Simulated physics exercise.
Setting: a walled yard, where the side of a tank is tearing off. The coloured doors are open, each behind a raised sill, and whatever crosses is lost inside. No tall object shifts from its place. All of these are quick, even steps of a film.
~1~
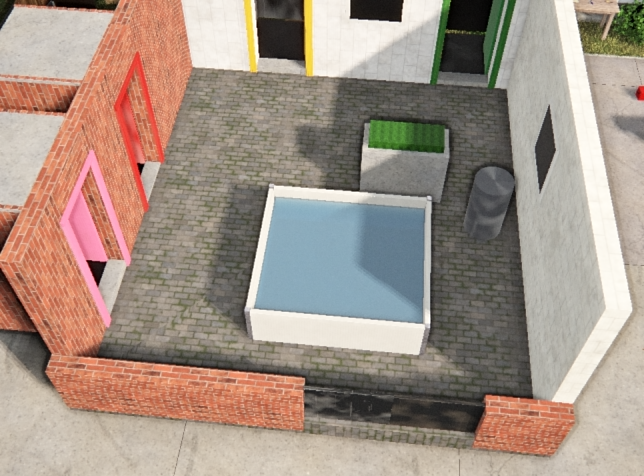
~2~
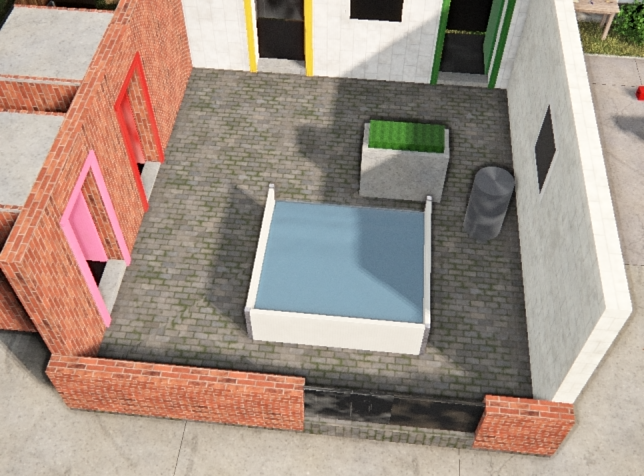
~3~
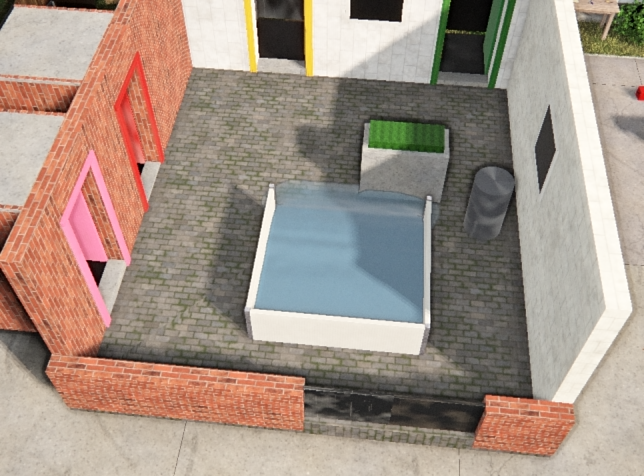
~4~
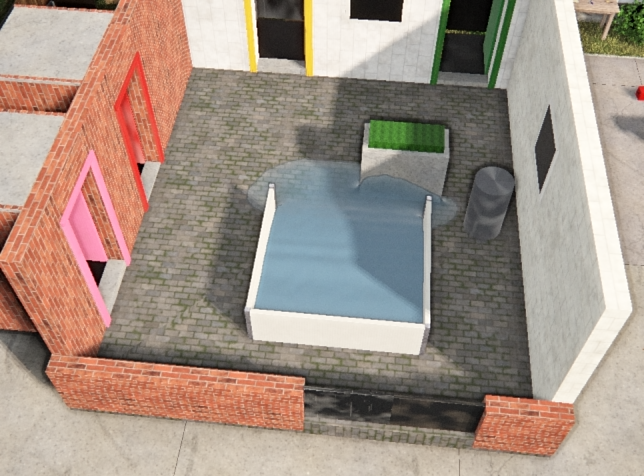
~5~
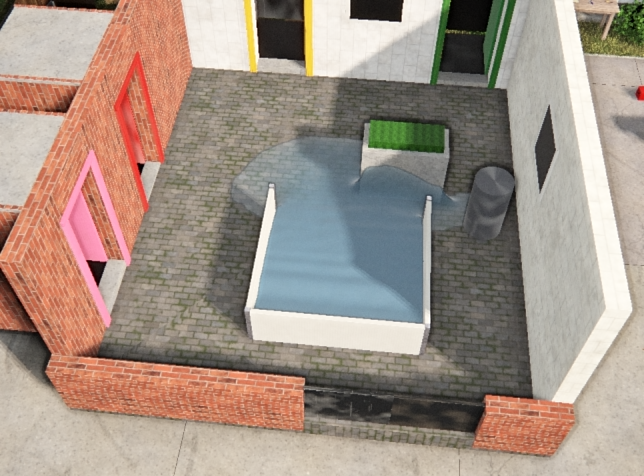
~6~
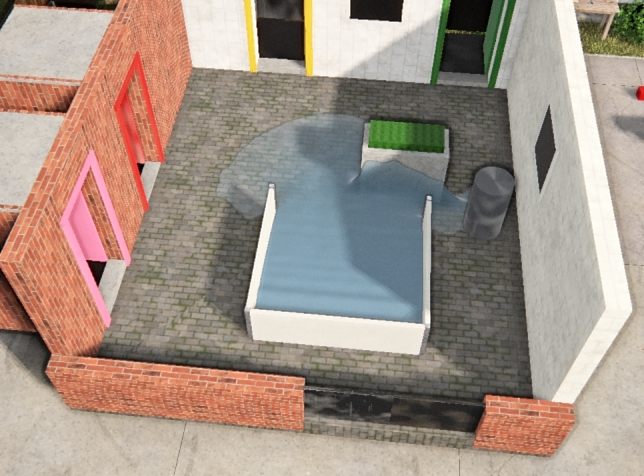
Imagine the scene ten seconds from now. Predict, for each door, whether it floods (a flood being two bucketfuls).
The red door will top two buckets, the yellow door will top two buckets, the pink door will not top two buckets, the green door will top two buckets.
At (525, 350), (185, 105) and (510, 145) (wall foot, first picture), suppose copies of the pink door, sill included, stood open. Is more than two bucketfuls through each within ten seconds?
Taking them as listed, the first doesn't reach the limit, the second gets past the limit and the third doesn't reach the limit.
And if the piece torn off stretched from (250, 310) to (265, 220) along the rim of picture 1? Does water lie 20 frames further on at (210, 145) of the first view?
Verdict: Under water.
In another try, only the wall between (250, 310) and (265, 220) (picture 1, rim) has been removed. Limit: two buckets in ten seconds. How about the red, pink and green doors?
My reading: Red is over; pink floods; green is under.
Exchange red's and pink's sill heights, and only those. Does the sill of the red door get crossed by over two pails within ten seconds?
Red door: Falls short.
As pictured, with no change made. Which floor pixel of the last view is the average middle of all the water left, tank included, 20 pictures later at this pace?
About (335, 178).
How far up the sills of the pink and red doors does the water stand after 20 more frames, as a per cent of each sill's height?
The first comes to about 0 percent, the second to about 170 percent.
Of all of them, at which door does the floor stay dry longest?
The pink-painted one.
A moment on, water covers 35 % of the floor; the red door not reached, the yellow door wet at the sill, nothing in, the pink door not reached, the green door not reached.
Next, water covers 60 % of the floor; the red door not reached, the yellow door over two buckets in, the pink door not reached, the green door wet at the sill, nothing in.
Then, water covers 65 % of the floor; the red door under two buckets in, the yellow door far over two buckets in, the pink door not reached, the green door under two buckets in.
Later, water covers 95 % of the floor; the red door over two buckets in, the yellow door far over two buckets in, the pink door wet at the sill, nothing in, the green door over two buckets in.
In the end, water covers 95 % of the floor; the red door over two buckets in, the yellow door far over two buckets in, the pink door wet at the sill, nothing in, the green door over two buckets in.
